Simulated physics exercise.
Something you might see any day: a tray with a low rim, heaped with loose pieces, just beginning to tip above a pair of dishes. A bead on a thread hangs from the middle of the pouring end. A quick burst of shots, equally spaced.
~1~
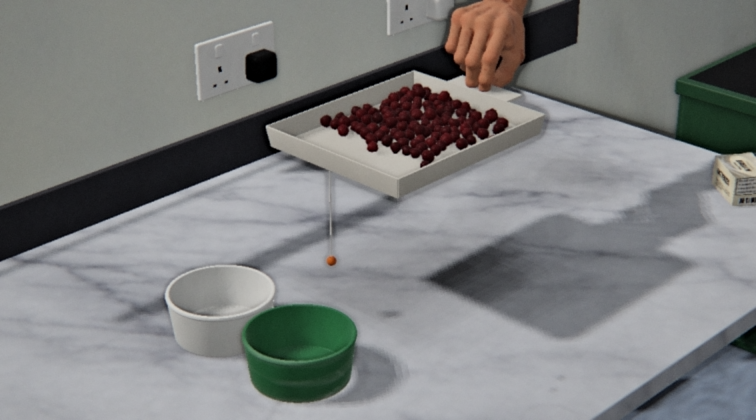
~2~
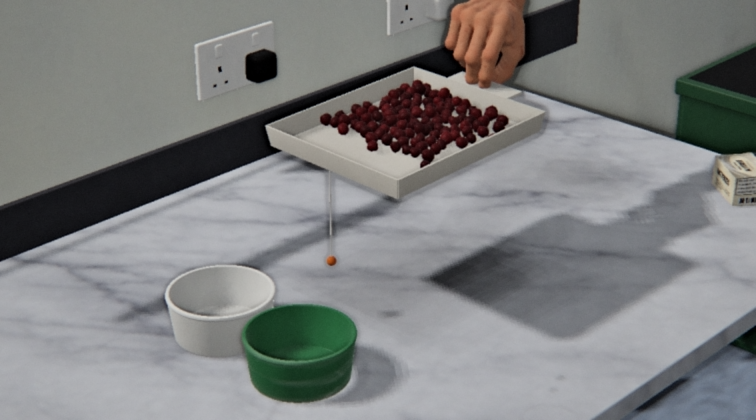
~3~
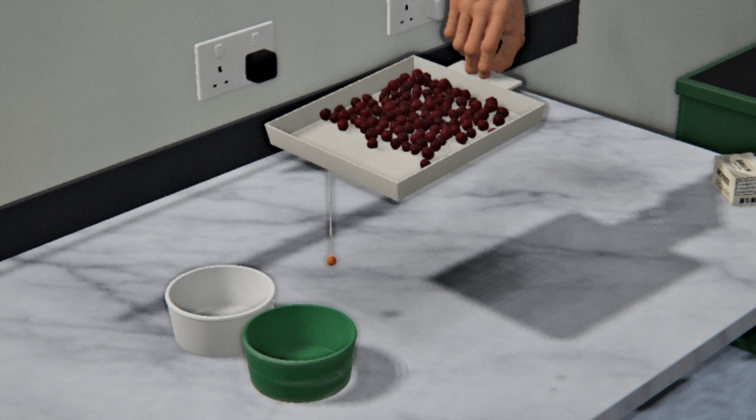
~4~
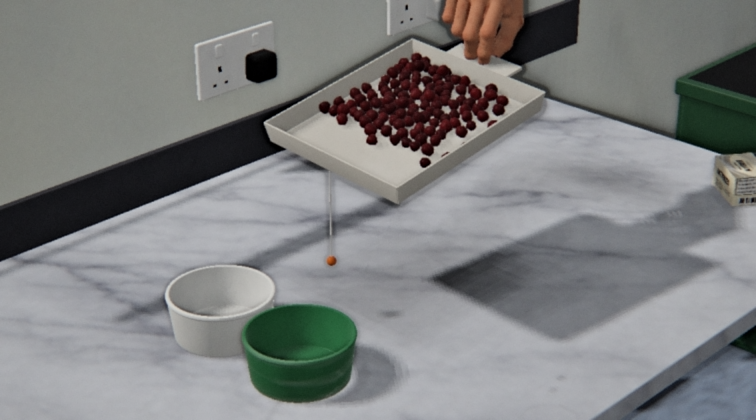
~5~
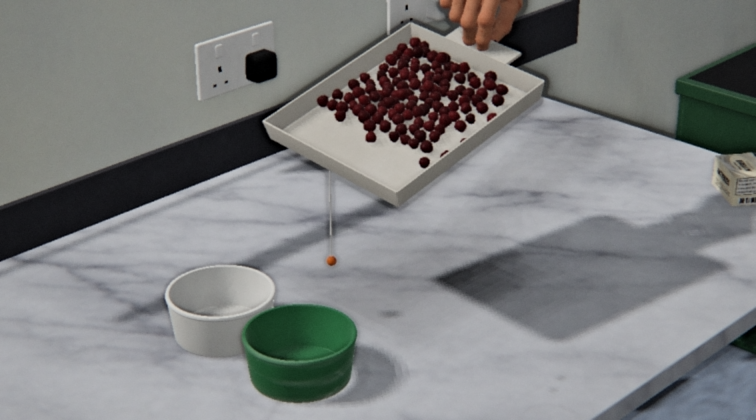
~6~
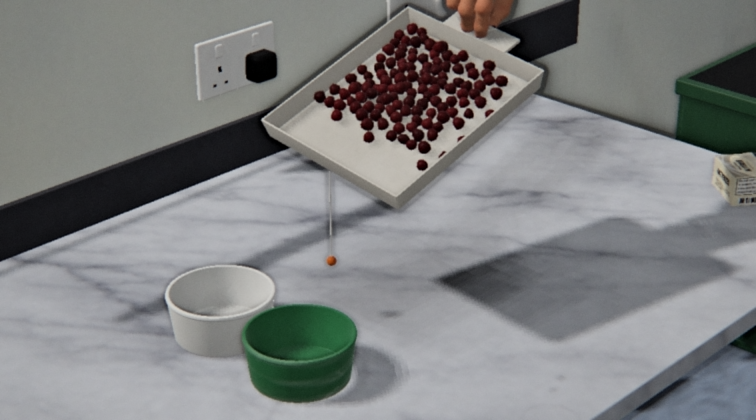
A white tray of dark red cherries tilts toward its lower right corner above two dishes.
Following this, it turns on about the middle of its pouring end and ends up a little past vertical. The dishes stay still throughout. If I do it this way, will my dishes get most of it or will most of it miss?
Most of it misses the dishes.
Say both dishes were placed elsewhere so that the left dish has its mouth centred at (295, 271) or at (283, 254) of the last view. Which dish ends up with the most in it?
Well, the first go goes to the rightmost dish, and the second to the rightmost dish.
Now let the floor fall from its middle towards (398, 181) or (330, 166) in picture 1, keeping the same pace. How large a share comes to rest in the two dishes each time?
Lab note: Try 1 = 0 %, try 2 = 50 %.
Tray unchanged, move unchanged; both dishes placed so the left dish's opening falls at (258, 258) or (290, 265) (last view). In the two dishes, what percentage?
50% for the first placement, 80% for the second.
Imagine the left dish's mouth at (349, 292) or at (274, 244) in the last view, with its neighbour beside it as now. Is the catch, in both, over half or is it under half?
At place one the bulk; at place two the minor share.
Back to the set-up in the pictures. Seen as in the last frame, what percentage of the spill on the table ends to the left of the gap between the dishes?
0 per cent, roughly.
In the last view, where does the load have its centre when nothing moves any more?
Near (365, 350).
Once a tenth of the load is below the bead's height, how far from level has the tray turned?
That happens at around 75°.
Just after the last frame, tray tipped steeply; the larger part on the tray; just a few in the right dish; about a tenth outside both; about a tenth in the air.
A moment on, tray tipped past a quarter turn; roughly half on the tray; about a tenth in the right dish; roughly a quarter outside both; about a tenth in the air.
Further on, tray tipped past a quarter turn; about a tenth in the right dish; just a few in the left dish; the larger part outside both.
When it is over, tray tipped past a quarter turn; about a tenth in the right dish; just a few in the left dish; the larger part outside both.
